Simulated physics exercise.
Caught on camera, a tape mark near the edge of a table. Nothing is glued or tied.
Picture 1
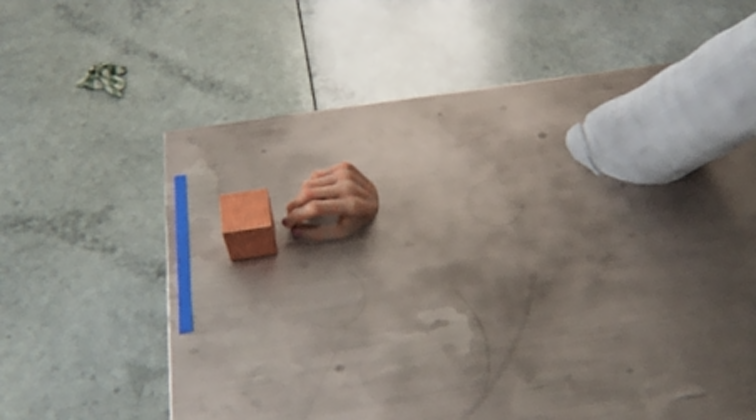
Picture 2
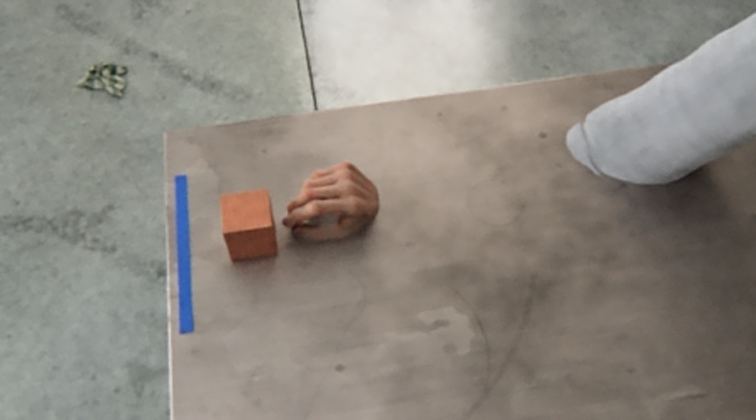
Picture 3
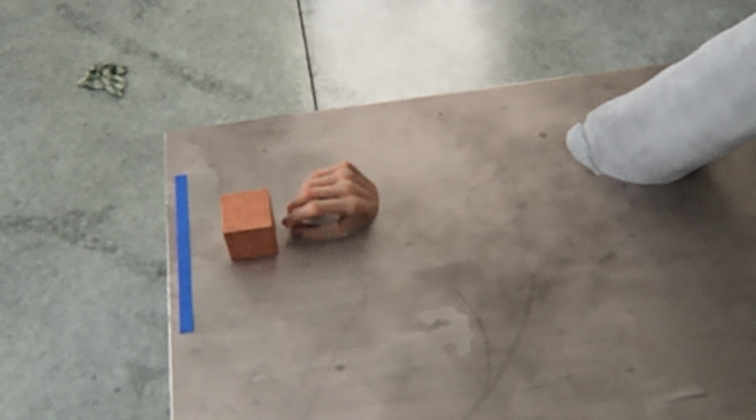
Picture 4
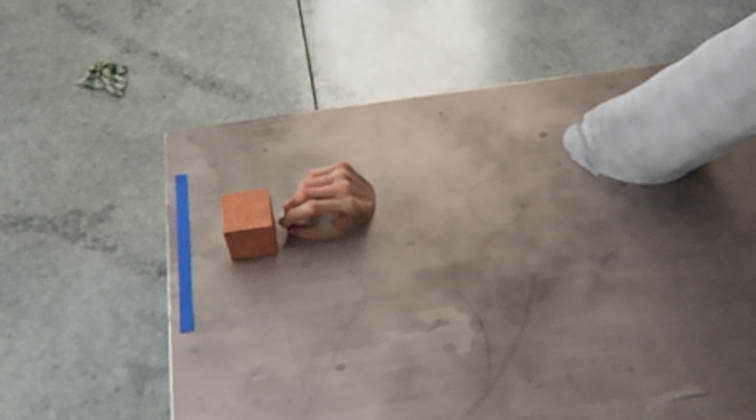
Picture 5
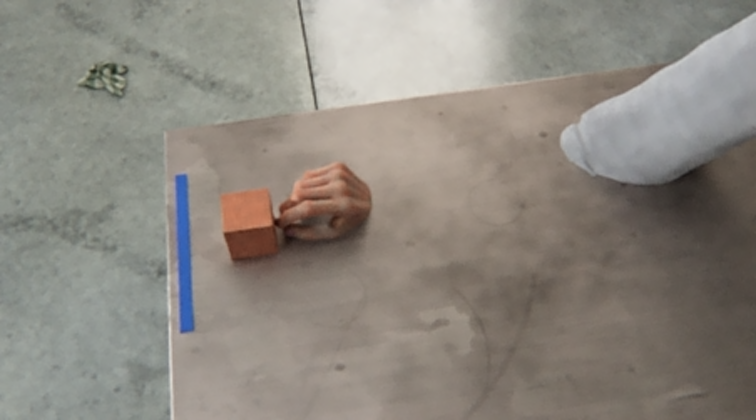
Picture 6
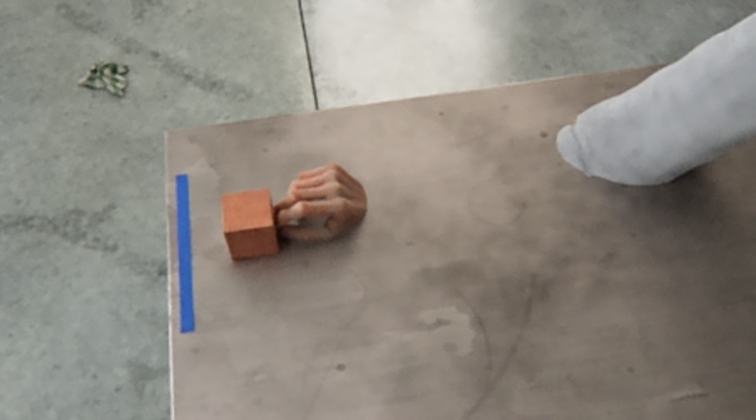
A hand slides slightly left across the table until its fingers meet an orange block.
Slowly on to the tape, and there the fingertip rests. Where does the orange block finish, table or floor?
As it turns out, the orange block falls off the table.
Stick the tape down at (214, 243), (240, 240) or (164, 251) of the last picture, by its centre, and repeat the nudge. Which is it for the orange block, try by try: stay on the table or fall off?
The orange block does not fall; stays on the table; drops to the floor.
Then, 1.54 s past the last view, orange block on its side near (134, 270).
Then, 1.78 s past the last view, orange block in the air.
Finally, the orange block drops to the floor.
